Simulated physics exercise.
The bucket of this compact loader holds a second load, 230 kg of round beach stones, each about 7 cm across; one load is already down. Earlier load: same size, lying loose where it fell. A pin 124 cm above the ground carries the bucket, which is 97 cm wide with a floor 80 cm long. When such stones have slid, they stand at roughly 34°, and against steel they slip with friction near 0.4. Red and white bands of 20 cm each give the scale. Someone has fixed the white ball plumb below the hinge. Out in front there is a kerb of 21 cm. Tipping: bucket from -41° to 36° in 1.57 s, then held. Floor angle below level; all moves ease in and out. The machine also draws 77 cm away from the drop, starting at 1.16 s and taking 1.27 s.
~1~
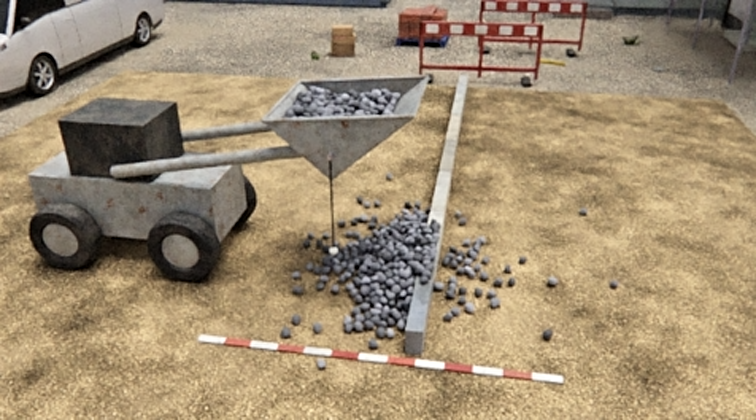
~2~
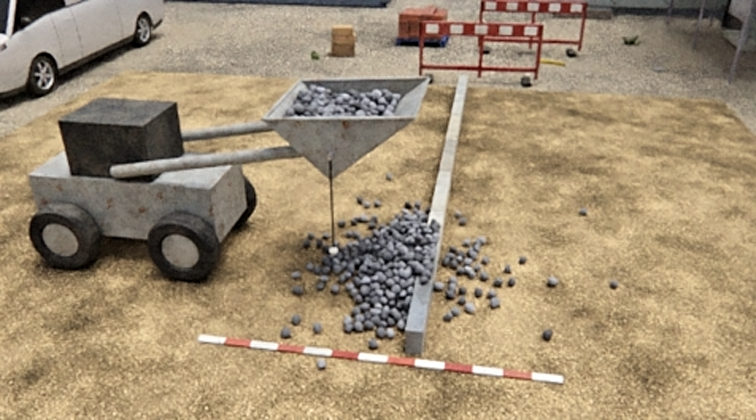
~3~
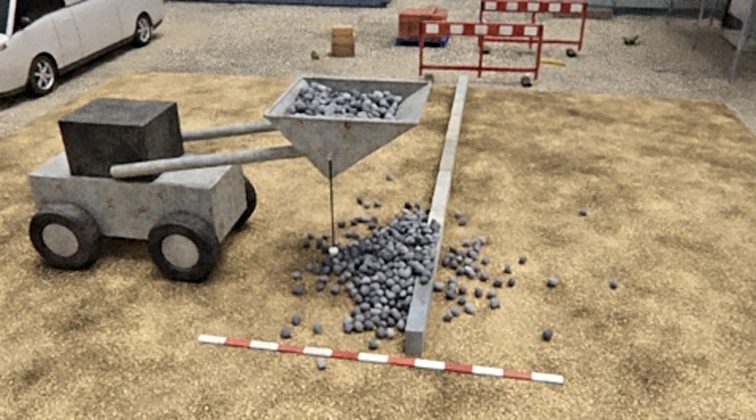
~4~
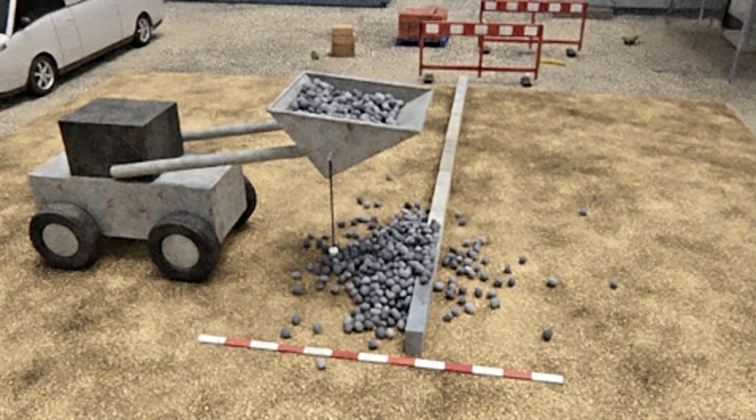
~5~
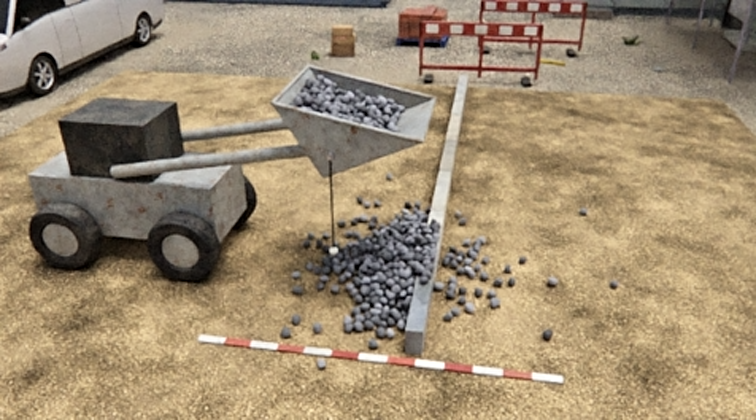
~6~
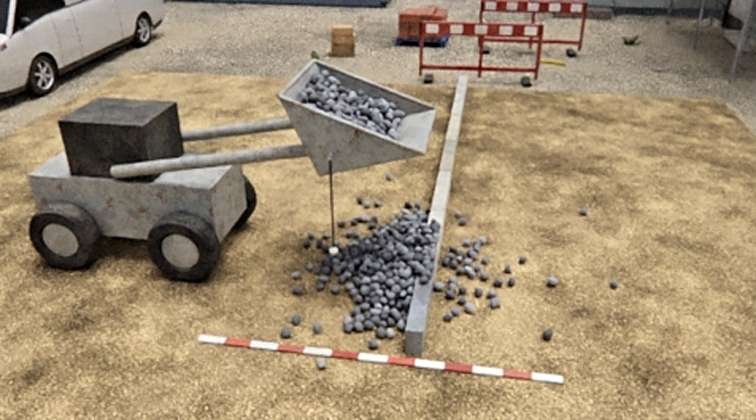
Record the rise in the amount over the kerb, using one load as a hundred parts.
Rise: About 35 parts in every hundred.
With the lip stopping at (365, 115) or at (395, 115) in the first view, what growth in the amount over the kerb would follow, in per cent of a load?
First place about 0 %, second about 15 %.
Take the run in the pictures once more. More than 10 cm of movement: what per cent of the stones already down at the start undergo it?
I'd put it at about 20 per cent.
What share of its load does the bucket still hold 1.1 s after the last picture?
Roughly 20 per cent remains inside.
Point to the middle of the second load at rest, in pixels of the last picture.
Middle: Approx. (407, 260) px.
Then, 0.6 s after the last picture the floor is at 24°; in per cent of one load, 99 in the bucket, 92 on this side of the kerb, 9 over the kerb; the foremost stones are at (543, 273).
Then, 1.1 s after the last picture the floor is at 36°; in per cent of one load, 22 in the bucket, 152 on this side of the kerb, 25 over the kerb; the foremost stones are at (543, 273).
Then, 2.3 s after the last picture the floor is at 36°; in per cent of one load, 0 in the bucket, 157 on this side of the kerb, 43 over the kerb; the foremost stones are at (606, 267).
Then, 4.8 s after the last picture the floor is at 36°; in per cent of one load, 0 in the bucket, 157 on this side of the kerb, 43 over the kerb; the foremost stones are at (606, 267). Net gain over the kerb, 35.
